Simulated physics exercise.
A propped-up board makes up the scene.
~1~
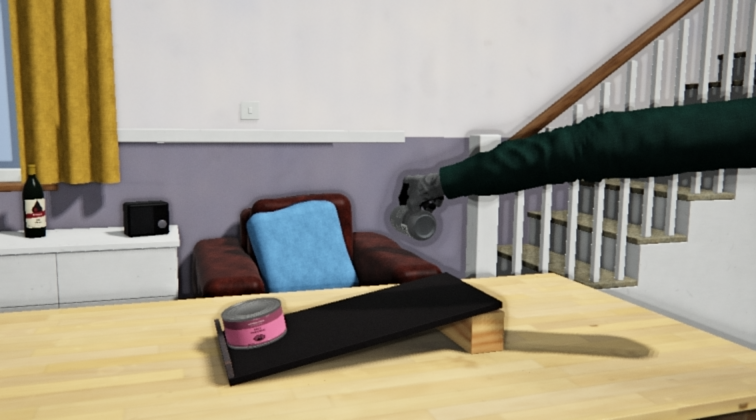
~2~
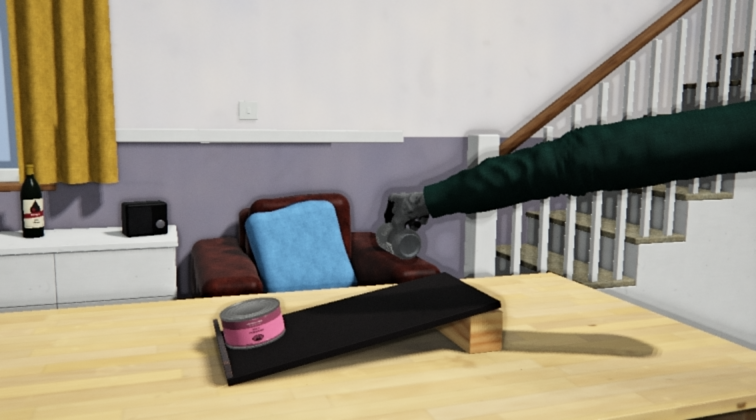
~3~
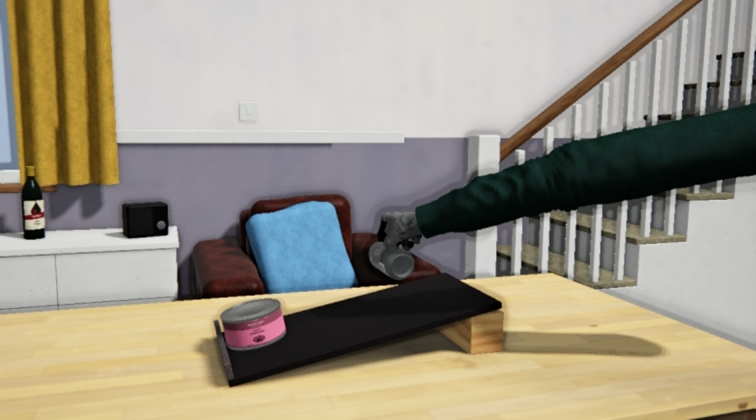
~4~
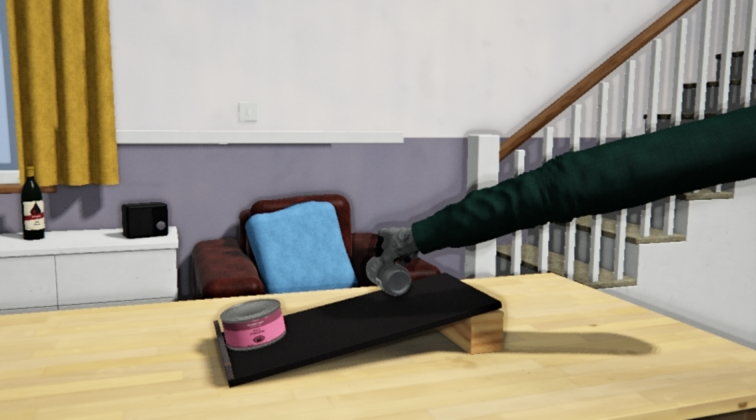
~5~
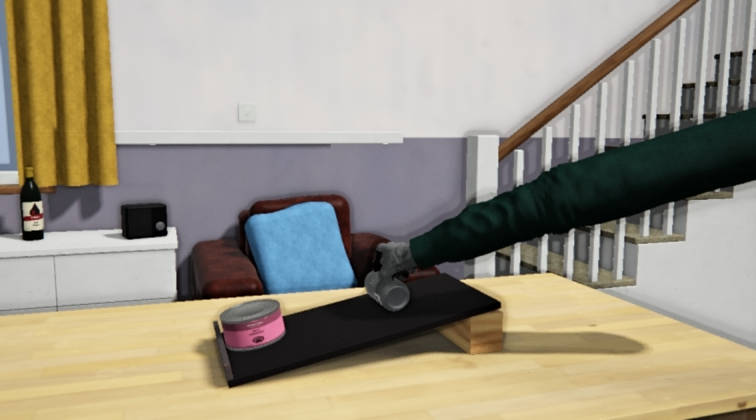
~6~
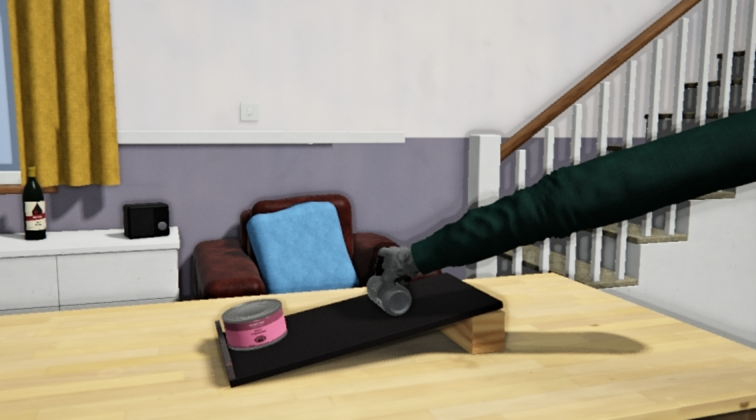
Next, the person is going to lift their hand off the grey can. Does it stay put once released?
No, I think it is carried lower by the slope.
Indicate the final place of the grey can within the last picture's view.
Looks like it settles somewhere around (296, 320).
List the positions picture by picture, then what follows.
The first picture shows on its way; grey can (412, 222); pink tub (254, 323).
The second picture shows on its way; grey can (398, 240); pink tub (253, 323).
The third picture shows on its way; grey can (391, 259); pink tub (254, 324).
The fourth picture shows on its way; grey can (388, 275); pink tub (254, 324).
The fifth picture shows on its way; grey can (386, 289); pink tub (253, 324).
The sixth picture shows in place under the hand; grey can (388, 294); pink tub (255, 324).
Then, 0.40 s past the last view, grey can displaced about its own width near (360, 302).
Then, 0.50 s past the last view, grey can displaced well along near (340, 307).
Then, 0.60 s past the last view, grey can displaced well along near (316, 314).
Then, 1.00 s past the last view, grey can displaced well along near (296, 320).
Finally, moved from the start, grey can; pink tub still in place. Final places as the last picture's camera would see them, grey can near (296, 320). The grey can goes downhill.
